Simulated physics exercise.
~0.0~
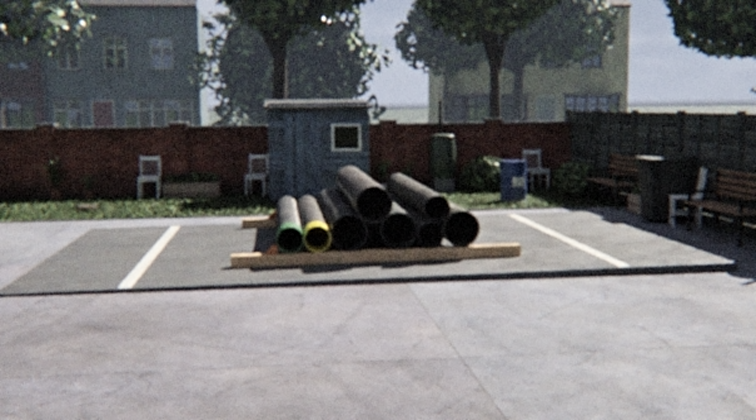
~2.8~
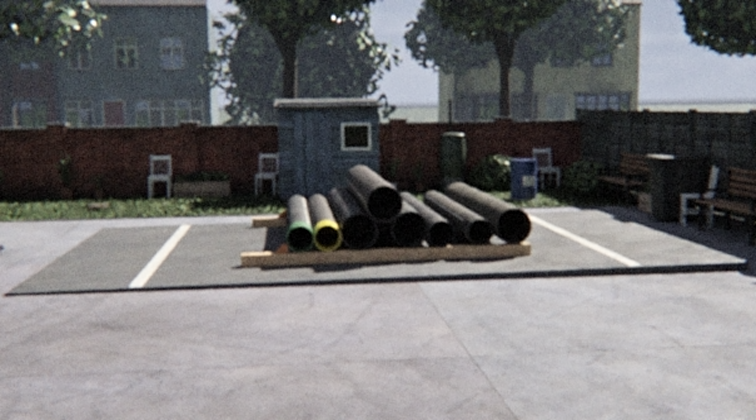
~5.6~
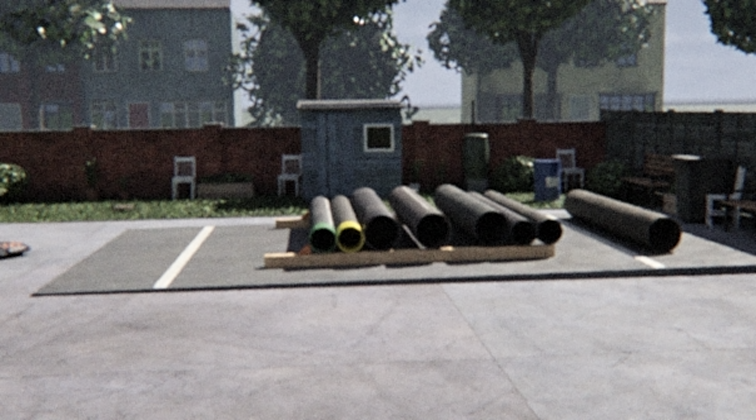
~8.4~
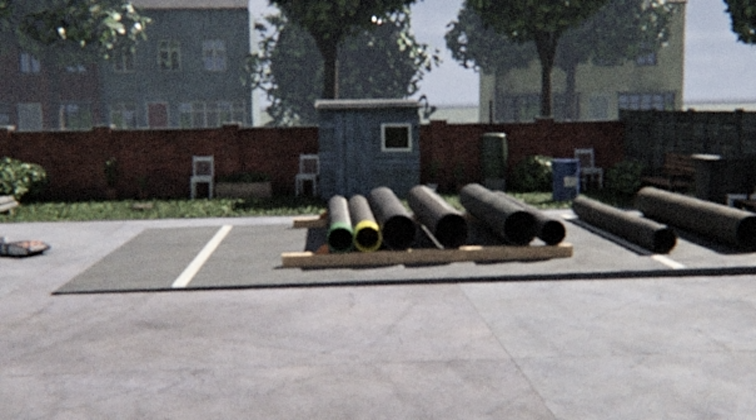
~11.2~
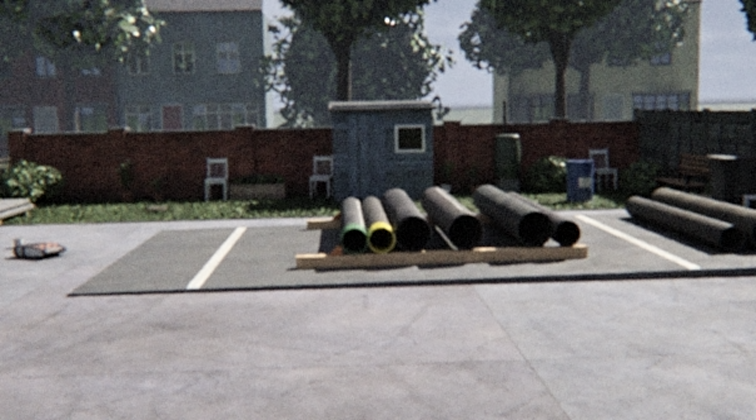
In a paved yard, before a blue shed and a brick wall, a small stack of dark pipes rests on wooden beams, with a green-rimmed and a yellow-rimmed pipe side by side at its left end. The stack gives way on the right, and the upper pipes sink as the pile spreads. One pipe rolls off to the right toward the white line, and another follows, both passing it. The view drifts slightly left. Finally, the two lie together beyond the right line, while the green and yellow pipes remain in place on the beams with the others.
